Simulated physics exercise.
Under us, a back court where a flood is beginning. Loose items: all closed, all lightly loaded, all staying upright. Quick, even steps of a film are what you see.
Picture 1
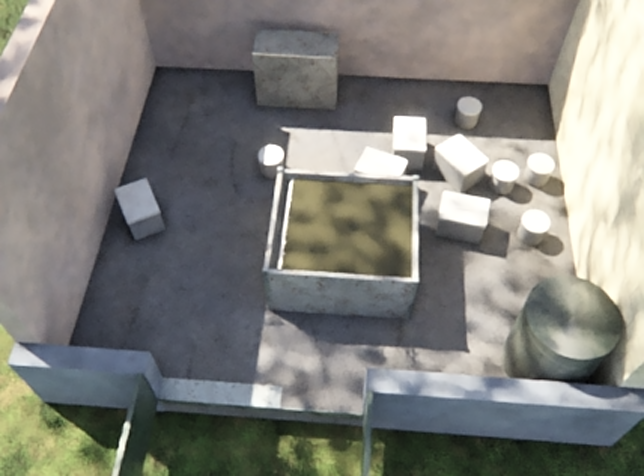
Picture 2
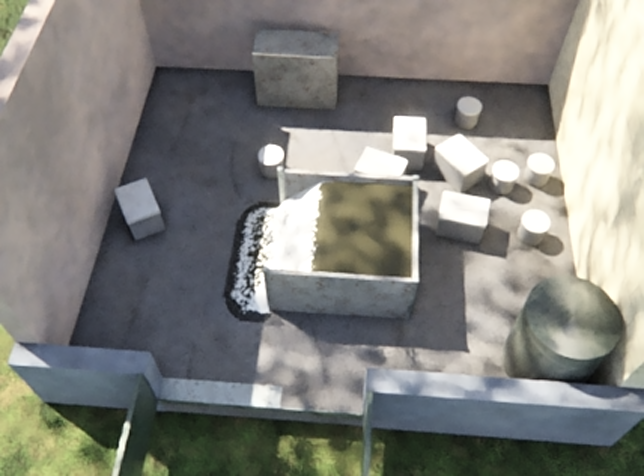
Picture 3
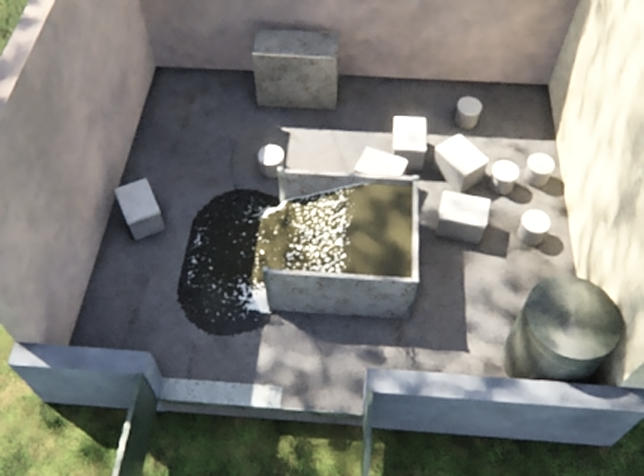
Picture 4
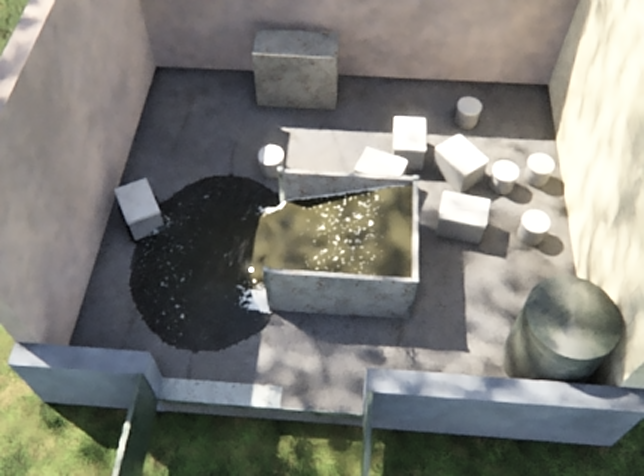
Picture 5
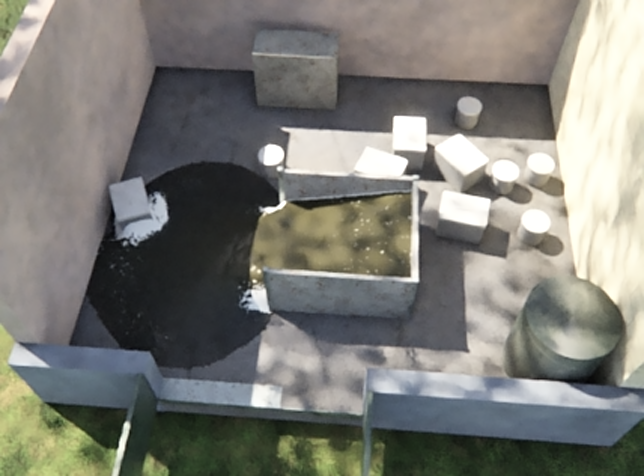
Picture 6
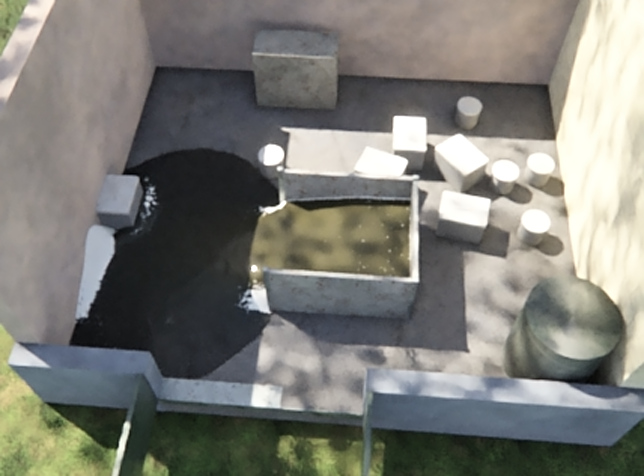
Dark water pours from a stone tank's left side, spreads across the courtyard, and nudges a pale box left.
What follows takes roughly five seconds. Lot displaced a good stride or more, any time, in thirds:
The result is a share beneath one third.
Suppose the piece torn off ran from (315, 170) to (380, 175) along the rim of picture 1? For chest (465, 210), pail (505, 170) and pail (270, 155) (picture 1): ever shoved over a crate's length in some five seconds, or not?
One after another: Never gets that far, then goes the distance, then never gets that far.
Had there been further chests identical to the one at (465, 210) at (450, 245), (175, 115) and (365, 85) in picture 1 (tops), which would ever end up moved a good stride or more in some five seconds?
First falls short; second driven off; third falls short.
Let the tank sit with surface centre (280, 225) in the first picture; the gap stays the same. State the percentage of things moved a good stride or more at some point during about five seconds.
Estimate: Near 10 per cent of them.
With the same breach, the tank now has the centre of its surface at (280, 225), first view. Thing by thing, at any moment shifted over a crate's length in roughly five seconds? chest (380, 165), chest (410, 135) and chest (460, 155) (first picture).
First never went far, then never went far, then never went far.
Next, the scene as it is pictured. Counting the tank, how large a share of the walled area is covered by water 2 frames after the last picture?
Roughly 35 in a hundred.
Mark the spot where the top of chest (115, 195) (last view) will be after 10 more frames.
Position: About (139, 121).
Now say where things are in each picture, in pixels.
A chest at (137, 200), on the bottom; a chest at (462, 154), on the bottom; 0 of 10 have shifted, in the first frame.
A chest at (137, 200) rests on the ground; a chest at (462, 154), on the bottom; 0 of 10 have shifted, in the second frame.
A chest at (137, 200) rests on the ground; a chest at (462, 154), on the bottom; 0 of 10 have shifted, in the third frame.
A chest at (137, 200), on the bottom; a chest at (462, 154) rests on the ground; 0 of 10 have shifted, in the fourth frame.
A chest at (130, 198) rests on the ground, close to its start; a chest at (462, 154) rests on the ground; 1 of 10 have shifted, in the fifth frame.
A chest at (117, 193), on the bottom, close to its start; a chest at (462, 154) rests on the ground; 1 of 10 have shifted, in the sixth frame.
A moment on, 0 of 10 are well off their spots; 1 afloat.
Next, 1 of 10 are well off their spots; 1 afloat.
Later, 1 of 10 are well off their spots; 1 afloat.
In the end, 1 of 10 are well off their spots, and 1 have been at some point; 1 afloat.
